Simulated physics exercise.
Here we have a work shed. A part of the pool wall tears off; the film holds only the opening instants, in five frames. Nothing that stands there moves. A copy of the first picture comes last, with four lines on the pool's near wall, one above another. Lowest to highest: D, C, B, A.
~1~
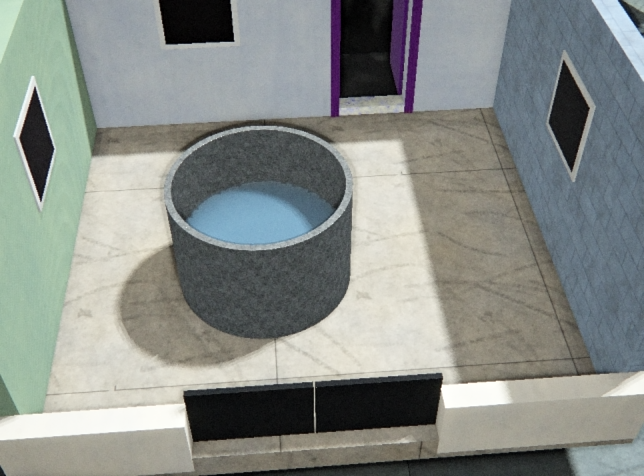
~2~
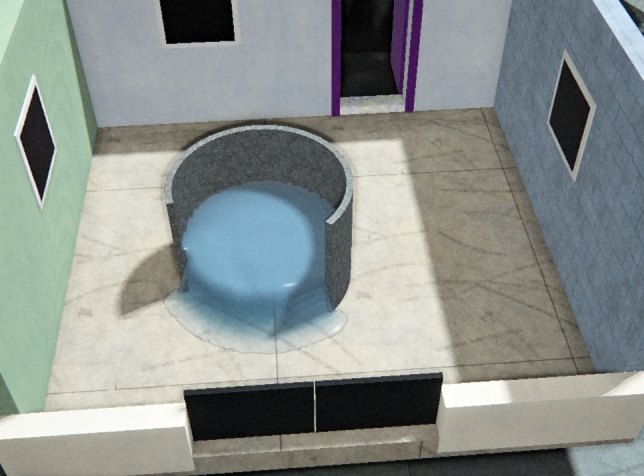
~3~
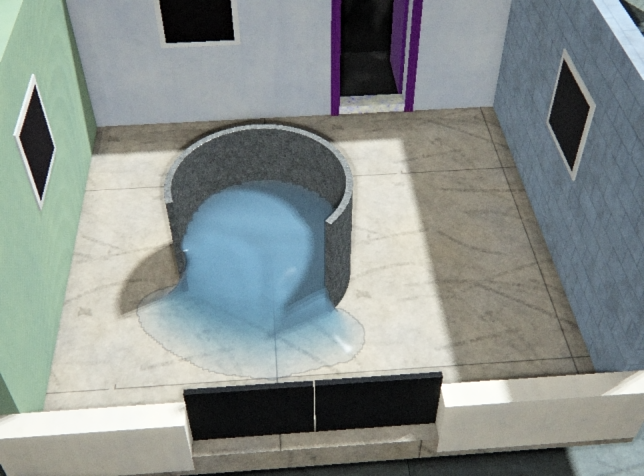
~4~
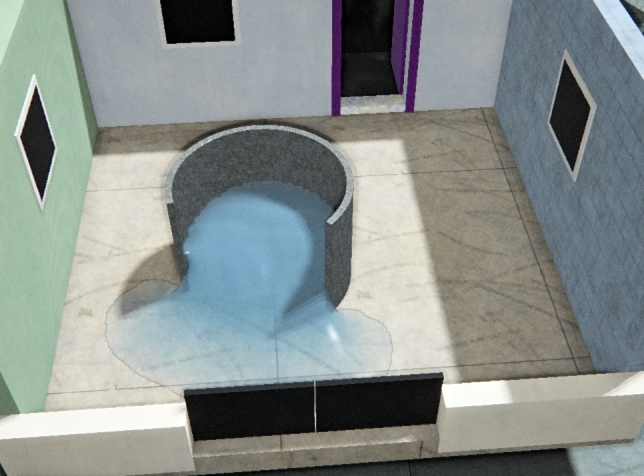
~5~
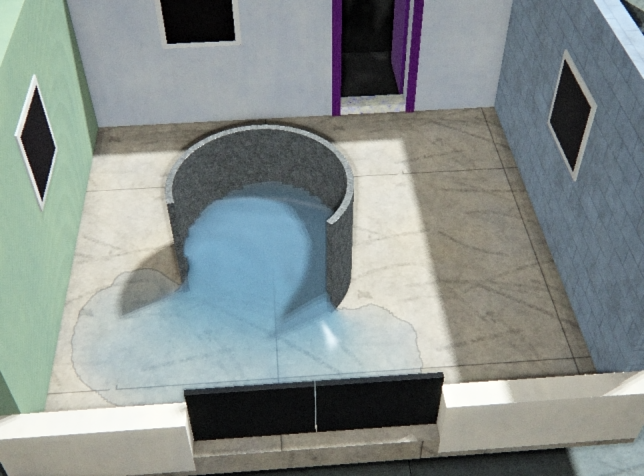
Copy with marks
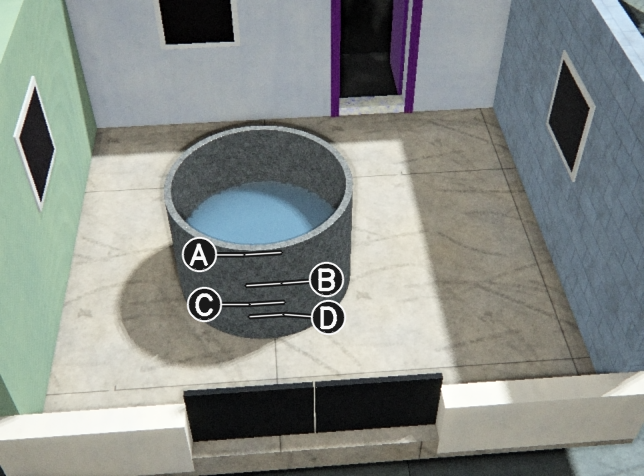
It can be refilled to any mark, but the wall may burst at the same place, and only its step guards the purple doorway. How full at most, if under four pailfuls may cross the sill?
Use line B.
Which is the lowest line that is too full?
Here it is line A.
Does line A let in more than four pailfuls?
Yes.
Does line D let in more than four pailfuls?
No.
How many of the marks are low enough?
Three of the four.
On the marked copy, A at (262, 253); B at (264, 284); C at (266, 303); D at (267, 315); from the bottom up D, C, B, A.
With A, about 9 bucketfuls get in.
With B, a bucket or two gets in.
With C, nothing gets over.
With D, nothing gets over.
